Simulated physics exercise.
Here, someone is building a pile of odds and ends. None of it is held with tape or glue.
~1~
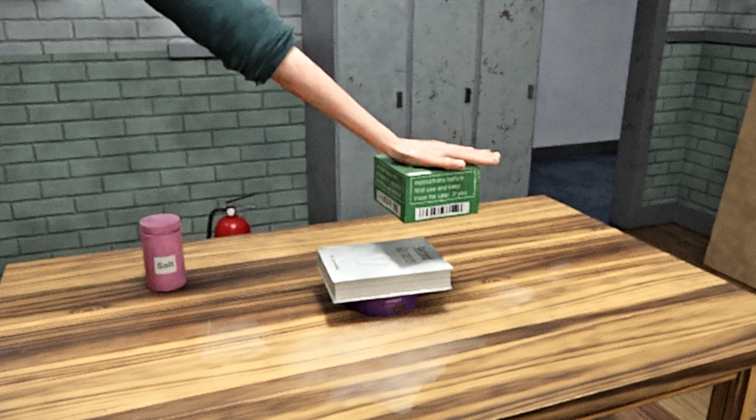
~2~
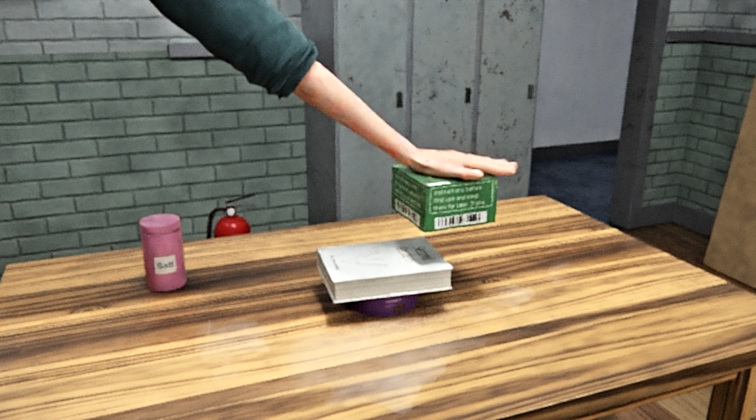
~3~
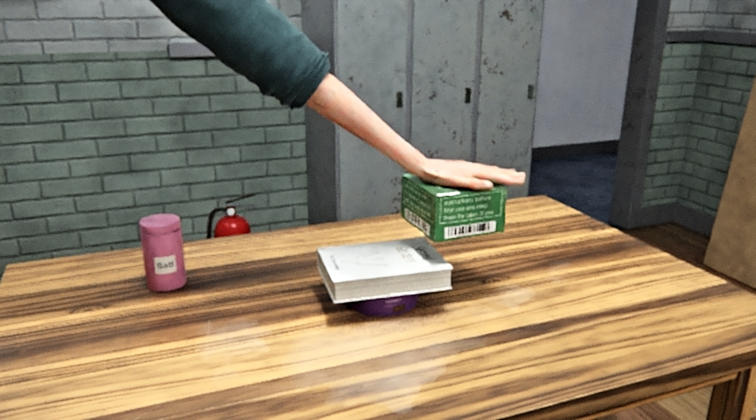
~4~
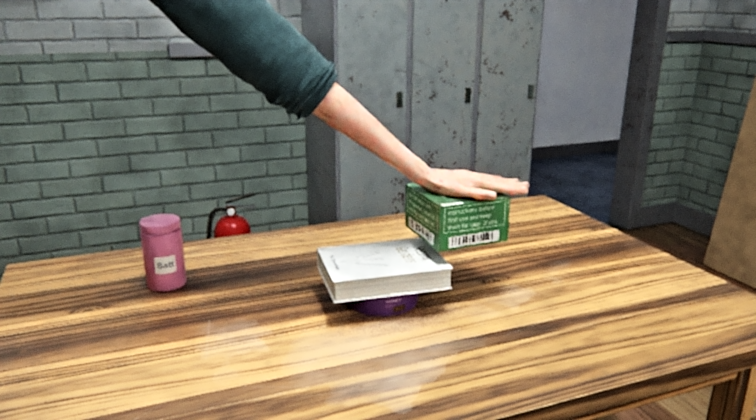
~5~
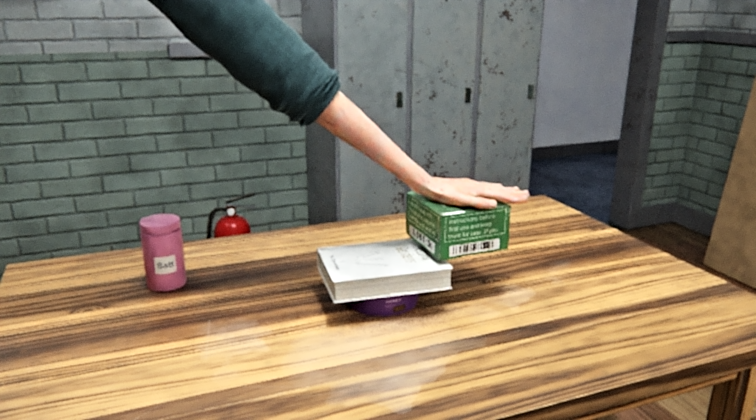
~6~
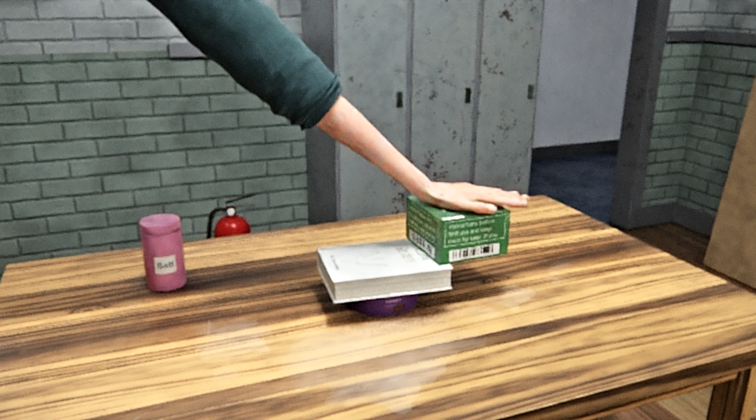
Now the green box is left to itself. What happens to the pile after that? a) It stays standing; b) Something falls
Something falls (b).
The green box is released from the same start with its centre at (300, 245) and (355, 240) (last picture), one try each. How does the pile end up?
Well, on the first go it tumbles down, and on the second it stays steady.
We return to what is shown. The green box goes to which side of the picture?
As we see it, to our right.
Then, 0.30 s later than the last frame, green box now fallen.
Then, 0.40 s later than the last frame, things are still on the move.
Then, 1.70 s later than the last frame, nothing new.
When it is over, fallen, green box; the other 3 as before. End places, in pixels of the last picture, green box near (498, 249). The pile comes apart.
